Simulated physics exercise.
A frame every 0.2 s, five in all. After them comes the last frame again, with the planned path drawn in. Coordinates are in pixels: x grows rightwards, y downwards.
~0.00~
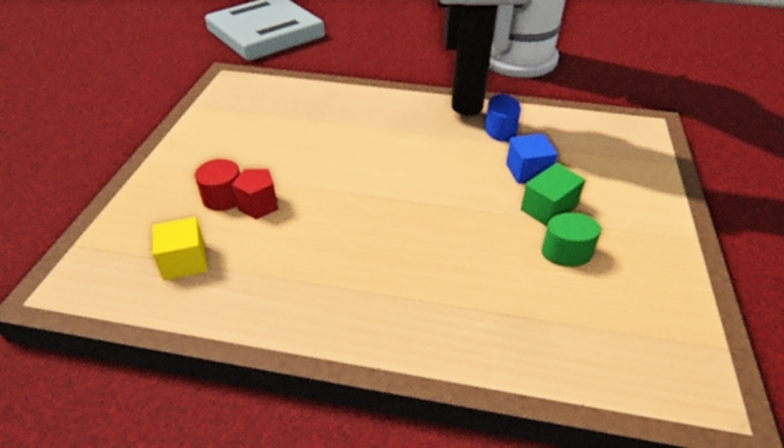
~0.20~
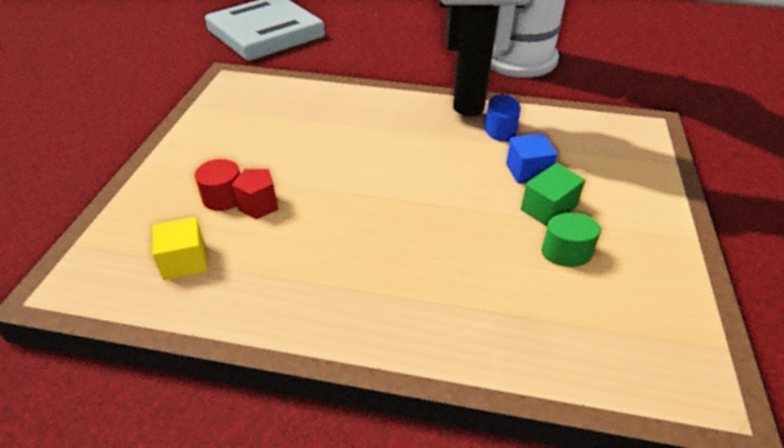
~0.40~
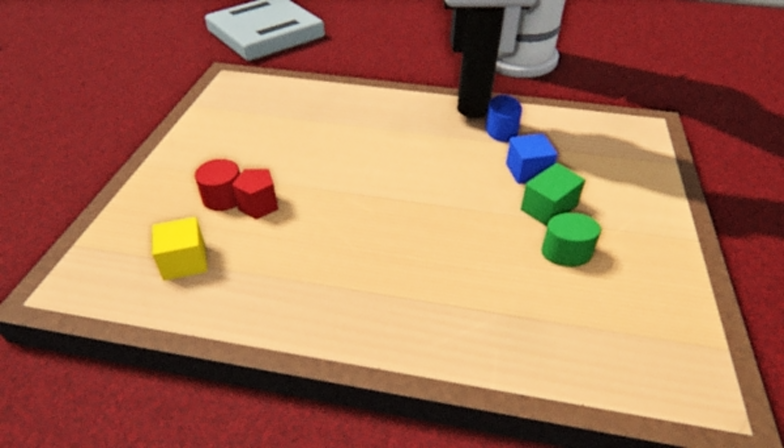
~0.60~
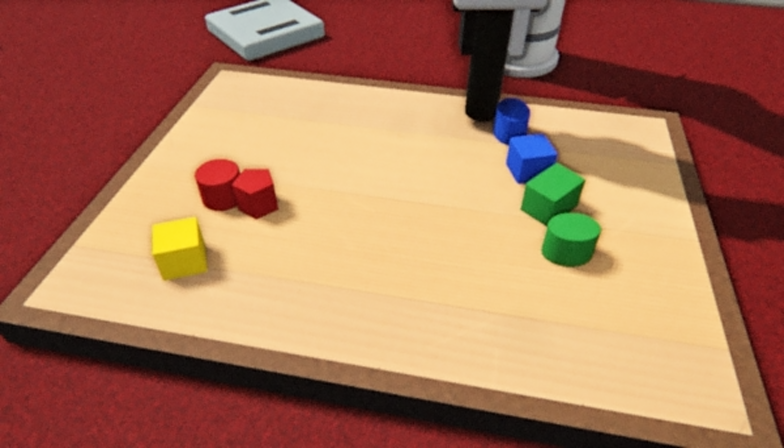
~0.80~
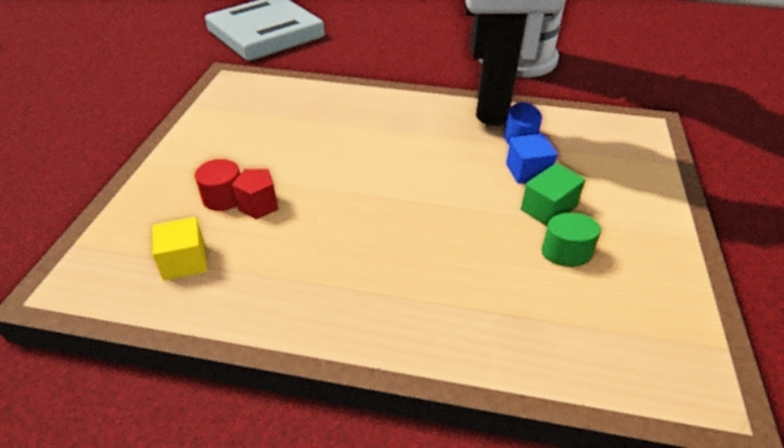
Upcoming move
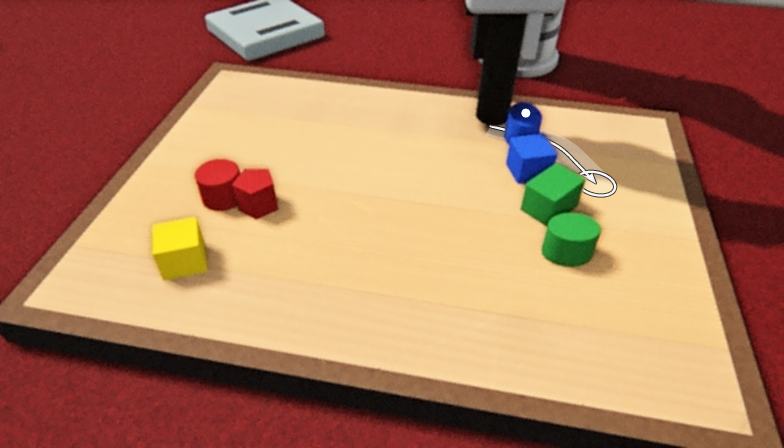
A black robotic pusher nudges the blue cylinder slightly right, closer to the blue cube.
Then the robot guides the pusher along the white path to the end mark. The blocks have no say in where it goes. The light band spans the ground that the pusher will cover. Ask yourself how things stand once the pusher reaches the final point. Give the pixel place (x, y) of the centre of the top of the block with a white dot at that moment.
The point I'd pick in the picture is (624, 181).
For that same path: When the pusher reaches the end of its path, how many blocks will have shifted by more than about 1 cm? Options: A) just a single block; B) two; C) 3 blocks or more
A - just a single block.
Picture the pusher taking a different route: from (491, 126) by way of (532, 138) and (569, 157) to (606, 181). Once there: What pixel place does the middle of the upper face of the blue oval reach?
When the path ends, it will be at (630, 179).
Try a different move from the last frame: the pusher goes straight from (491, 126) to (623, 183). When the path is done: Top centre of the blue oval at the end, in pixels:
When the path ends, it will be at (671, 172).
Drawn move, from (491, 126) through (533, 137) and (569, 156) to (596, 183); the dot is on the blue oval.
The first path, step by step. One third of the way, pusher at (536, 127); blue oval at (564, 129), turned 45° clockwise; blue four-sided block at (535, 148), turned 15° clockwise.
Two thirds of the way, pusher at (572, 146); blue oval at (594, 151), turned 85° clockwise; blue four-sided block at (535, 148), turned 15° clockwise.
At the end, pusher at (599, 174); blue oval at (624, 181), turned 85° clockwise; blue four-sided block at (535, 148), turned 15° clockwise; green rectangular block still.
